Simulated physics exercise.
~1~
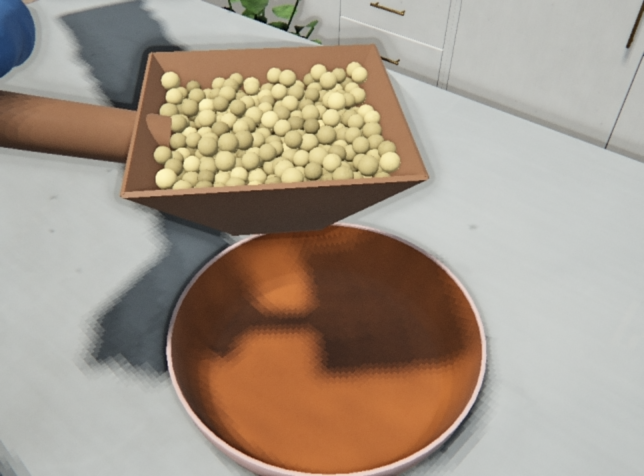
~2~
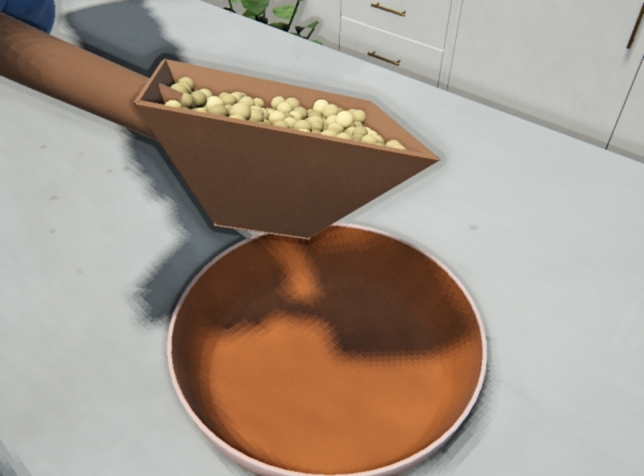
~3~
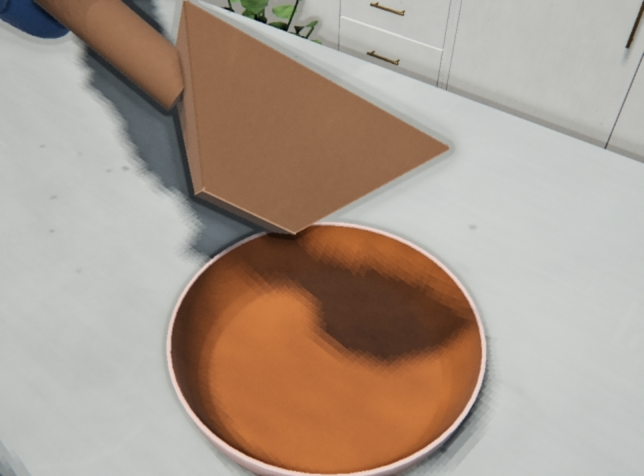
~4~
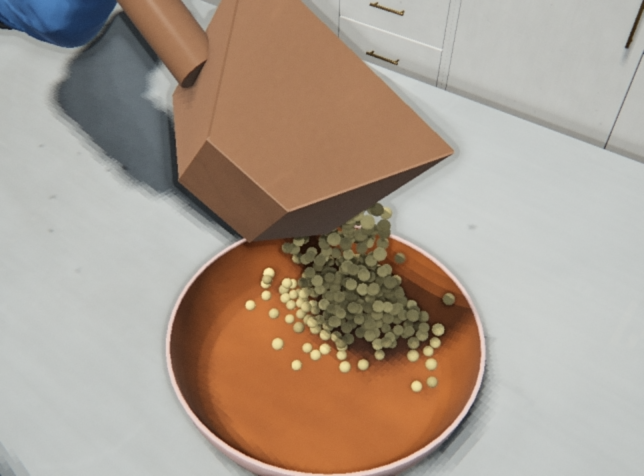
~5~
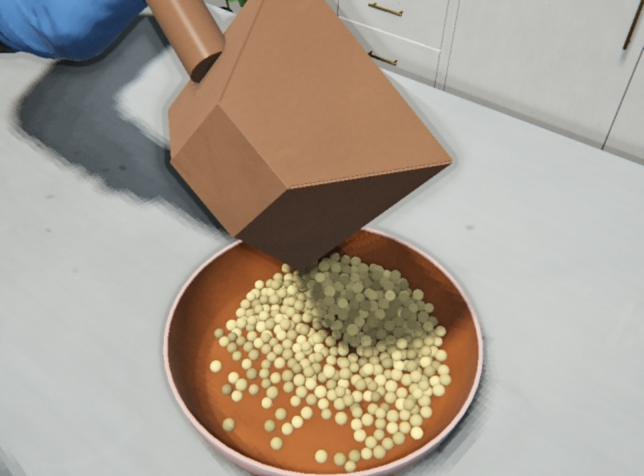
The clip opens on a brown, flared scoop full of pale, round beans, held level by its handle above a wide orange pan on a light countertop. At the upper left, something blue shows at the end of the handle. The scoop tips steadily toward the right, and its side swings up until the beans are hidden from view. As it tilts further, the beans spill over the lower edge in a dense stream and scatter across the pan. By the end, the scoop is steeply overturned, and the beans lie in a broad heap inside the pan, with a few loose ones toward the front.
